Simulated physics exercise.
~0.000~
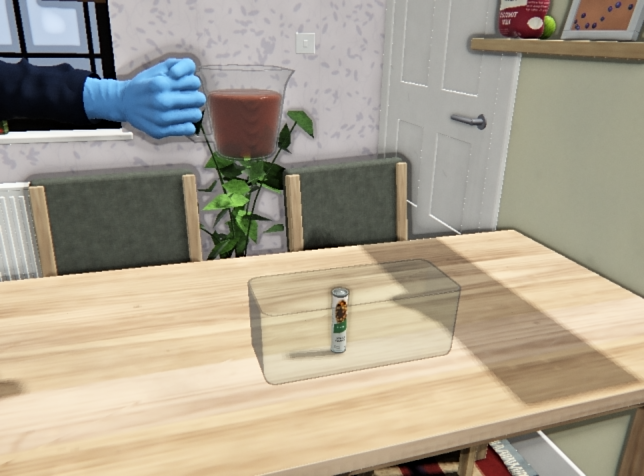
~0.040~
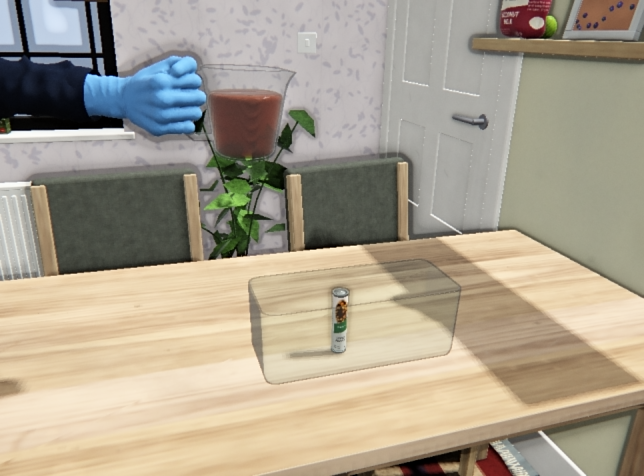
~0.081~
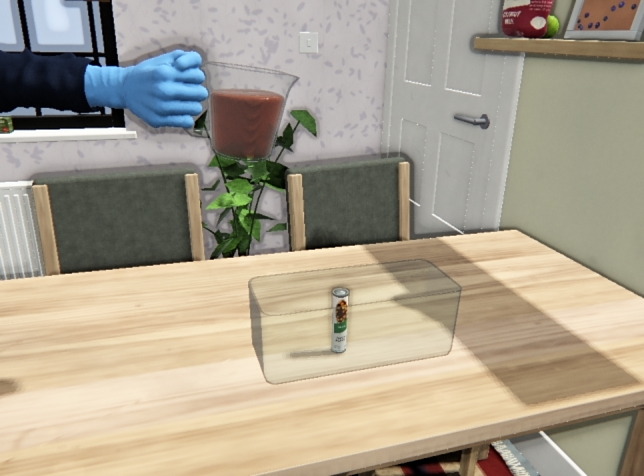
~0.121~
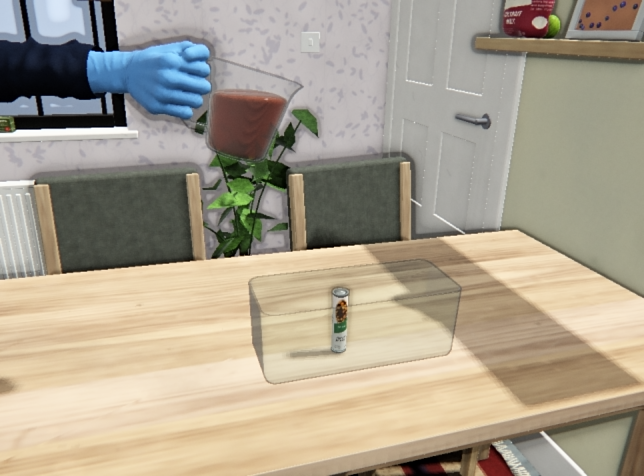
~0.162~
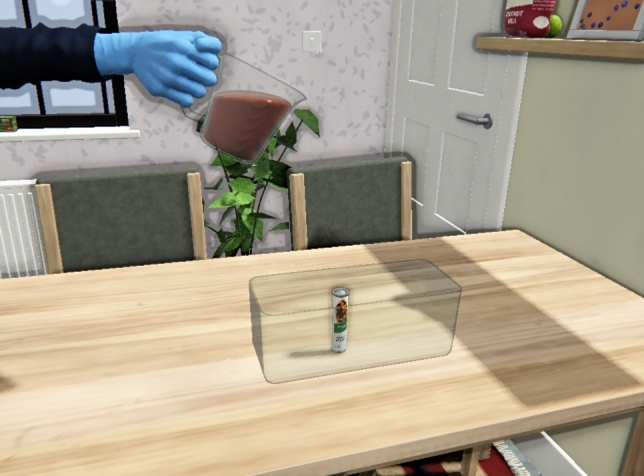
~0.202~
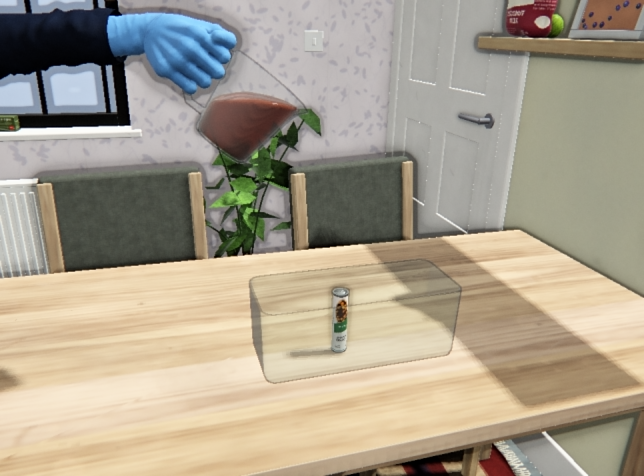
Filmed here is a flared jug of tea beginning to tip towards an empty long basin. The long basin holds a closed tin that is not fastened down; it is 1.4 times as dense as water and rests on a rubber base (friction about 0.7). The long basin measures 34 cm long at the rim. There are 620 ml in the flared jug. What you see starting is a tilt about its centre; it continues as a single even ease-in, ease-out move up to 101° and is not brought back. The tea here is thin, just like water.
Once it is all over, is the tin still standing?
It manages to stay erect.
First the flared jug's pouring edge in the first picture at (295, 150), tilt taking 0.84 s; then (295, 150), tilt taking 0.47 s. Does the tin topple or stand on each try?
First it tips over; then it tips over.
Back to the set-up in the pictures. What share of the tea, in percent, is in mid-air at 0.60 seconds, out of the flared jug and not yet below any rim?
Some 38 % is up in the air.
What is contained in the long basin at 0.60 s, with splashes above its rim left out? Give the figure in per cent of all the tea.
I'd say roughly 50 in a hundred of it.
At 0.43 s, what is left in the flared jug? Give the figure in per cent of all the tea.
Roughly 50 %.
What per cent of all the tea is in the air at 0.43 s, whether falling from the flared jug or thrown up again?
Close to 50 in a hundred.
By 0.43 s the tilt is 99° and 51 per cent is still to pour; the tin stands where it began.
By 0.60 s the tilt is 101° and 12 per cent is still to pour; the tin stands where it began.
By 0.78 s the tilt is 101° and 2 per cent is still to pour; the tin stands where it began.
By 0.97 s the tilt is 101° and 0 per cent is still to pour; the tin stands where it began.
At rest the tin stands where it began.
